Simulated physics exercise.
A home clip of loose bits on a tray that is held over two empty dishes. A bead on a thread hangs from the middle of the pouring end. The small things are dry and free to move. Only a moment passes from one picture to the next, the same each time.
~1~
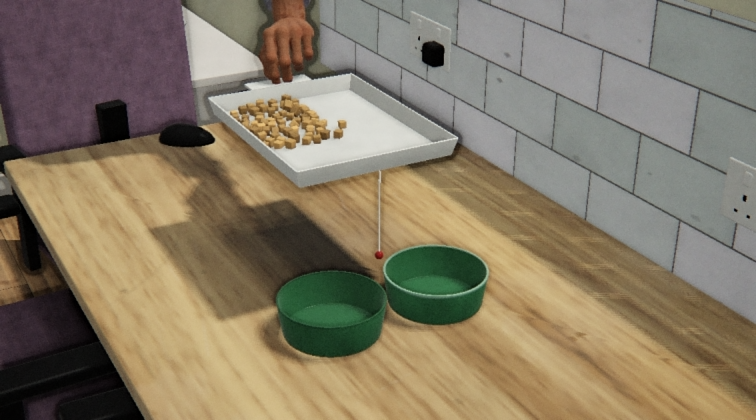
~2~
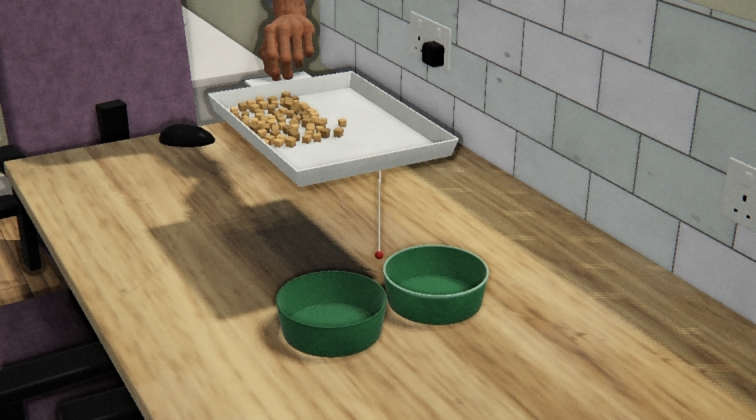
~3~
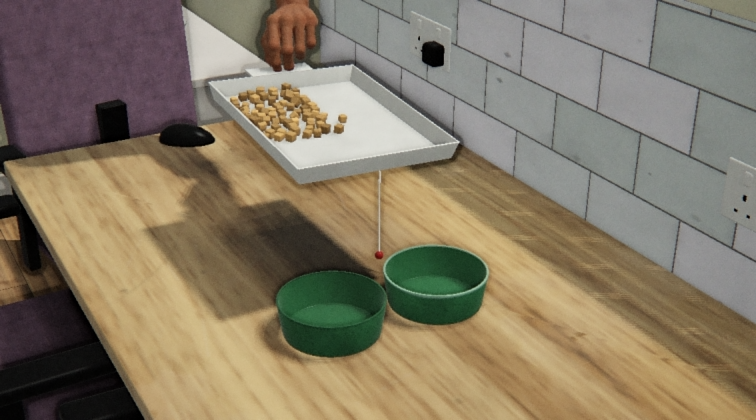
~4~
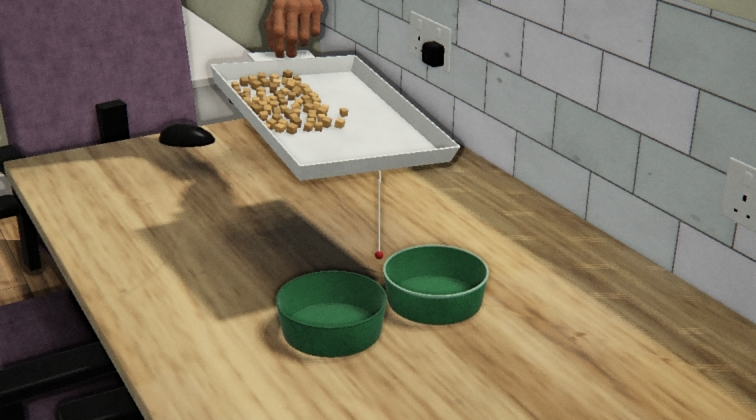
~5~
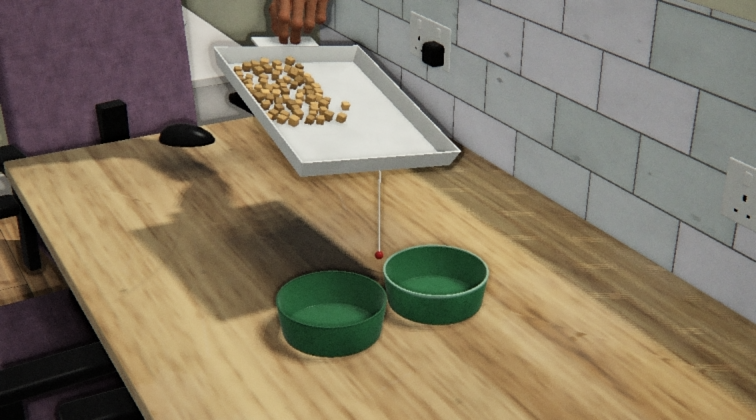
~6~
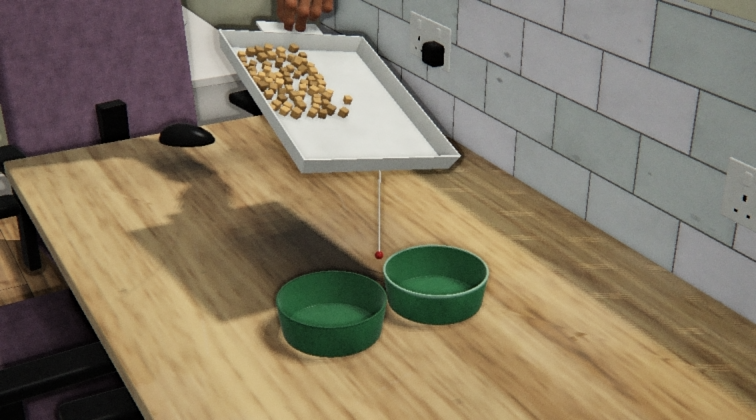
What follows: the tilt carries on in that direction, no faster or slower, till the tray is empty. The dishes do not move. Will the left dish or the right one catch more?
More goes to the right-hand dish.
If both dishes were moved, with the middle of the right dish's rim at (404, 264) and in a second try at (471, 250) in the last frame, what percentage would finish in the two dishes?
First some 40, then 90 per cent.
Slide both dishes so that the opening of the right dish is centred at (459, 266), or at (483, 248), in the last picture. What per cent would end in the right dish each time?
Roughly 70 per cent, and 60 per cent.
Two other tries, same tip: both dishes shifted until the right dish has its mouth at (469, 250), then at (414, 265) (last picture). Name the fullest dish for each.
The first try: The right one. The second: The right dish.
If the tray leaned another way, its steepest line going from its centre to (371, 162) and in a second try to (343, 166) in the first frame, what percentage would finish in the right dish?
The first gives 30 %, the second 0 %.
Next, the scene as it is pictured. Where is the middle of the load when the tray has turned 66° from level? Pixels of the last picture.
Near (422, 155).
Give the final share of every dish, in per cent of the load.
For the left dish some 0 %, for the right dish some 60 %.
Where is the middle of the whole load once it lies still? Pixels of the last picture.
Close to (457, 288).
Soon, tray tipped steeply; nearly all on the tray; a small part in the air.
A while on, tray tipped past a quarter turn; about a quarter on the tray; about half in the right dish; about a quarter outside both; a small part in the air.
Towards the end, tray tipped past a quarter turn; about two thirds in the right dish; about a third outside both.
Finally, tray tipped past a quarter turn; none in the left dish; about two thirds in the right dish; about a third outside both.
